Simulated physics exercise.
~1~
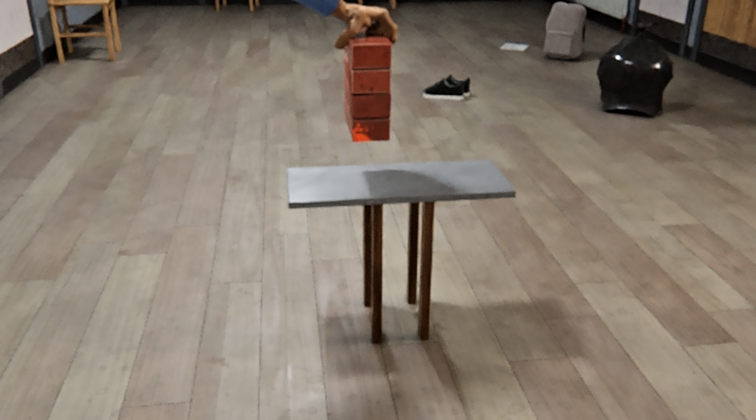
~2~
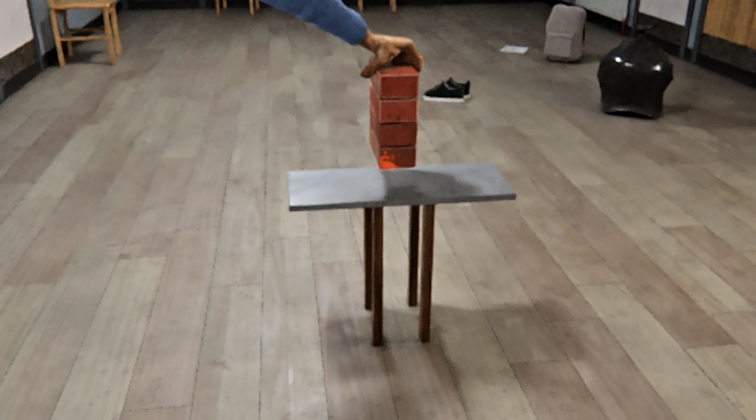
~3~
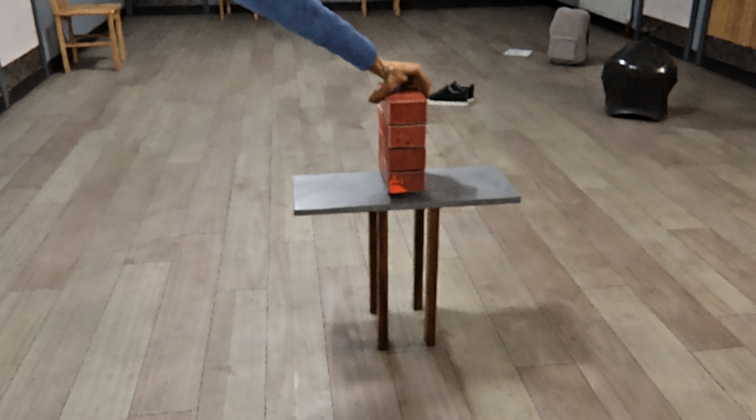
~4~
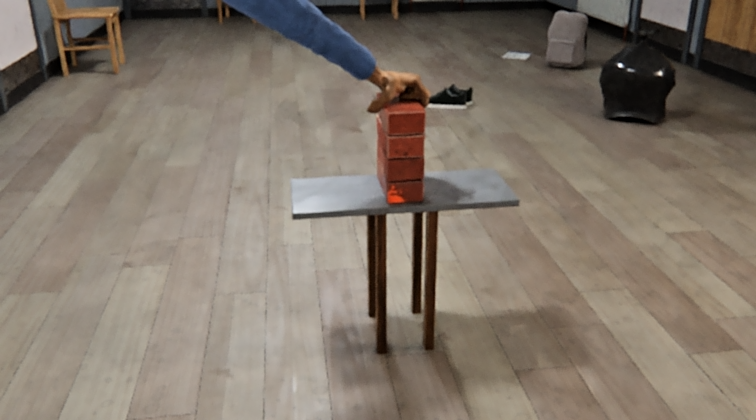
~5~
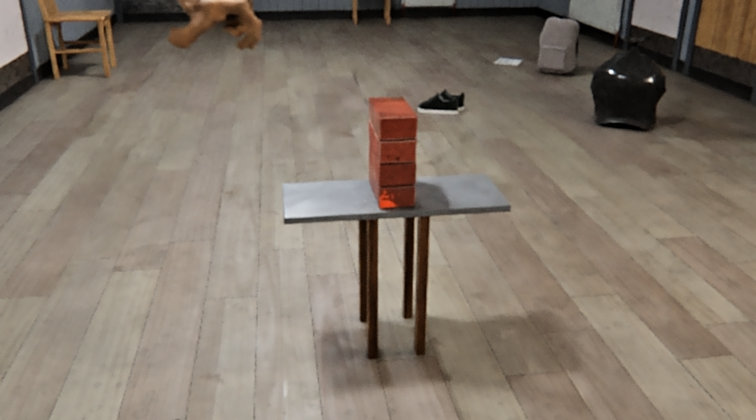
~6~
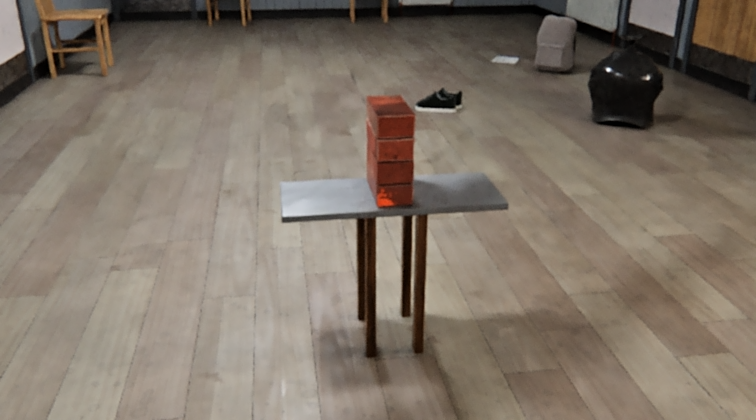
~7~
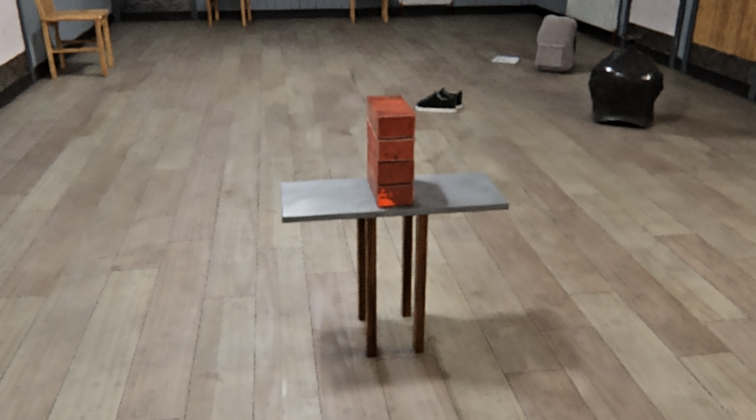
In this clip, a hand lowers a stack of red bricks onto the middle of a small grey-topped trestle with dark legs, then lets go and withdraws to the left. The trestle stays steady on its feet, with the bricks resting upright on top.
